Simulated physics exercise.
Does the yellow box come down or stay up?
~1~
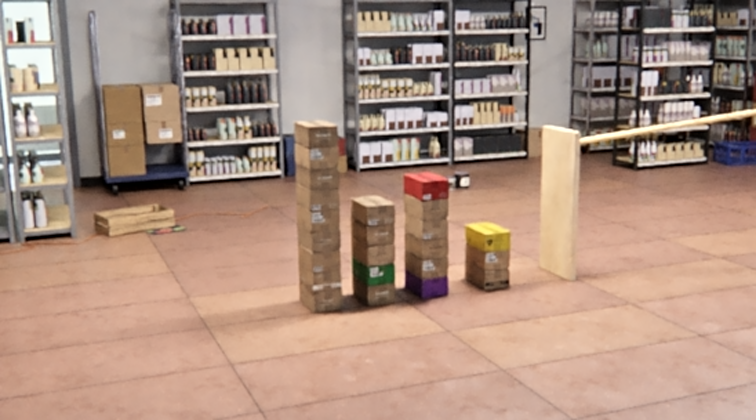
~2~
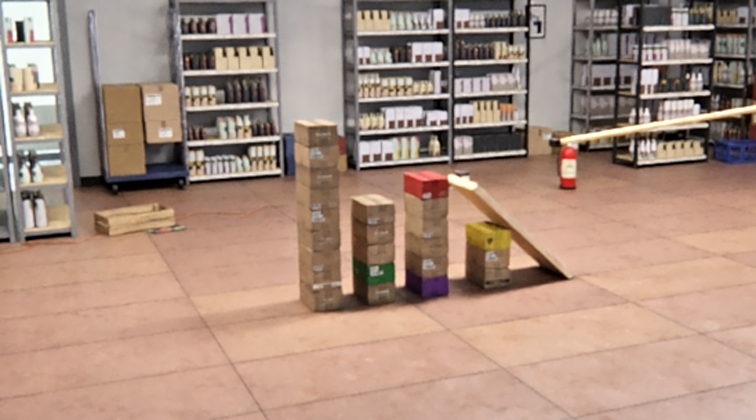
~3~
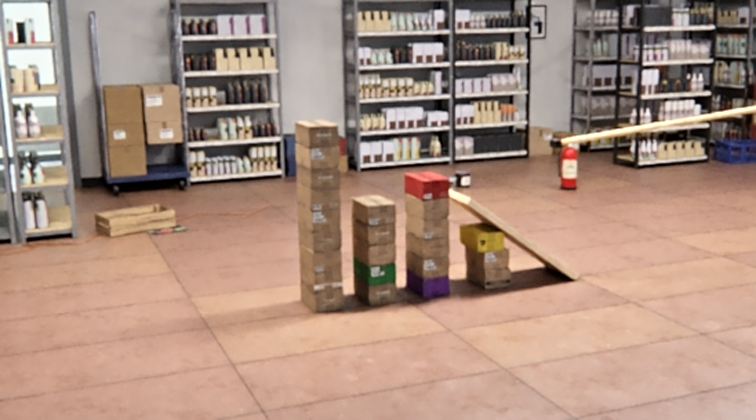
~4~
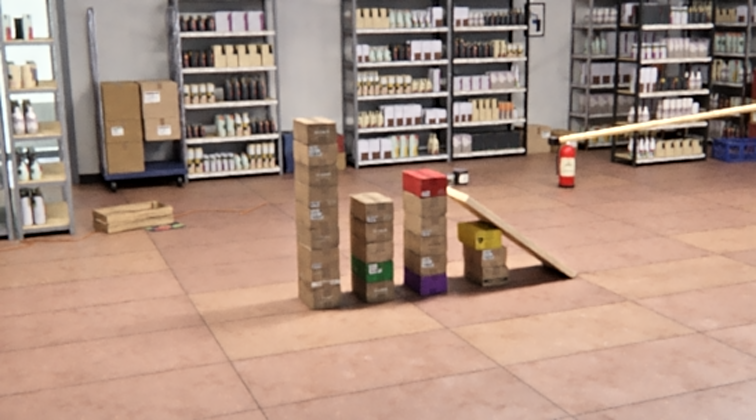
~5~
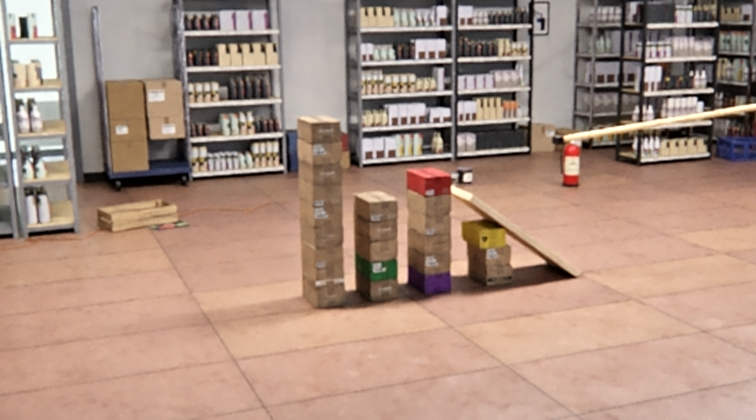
The yellow box stays up. It remains on top of its short stack beneath the leaning board.
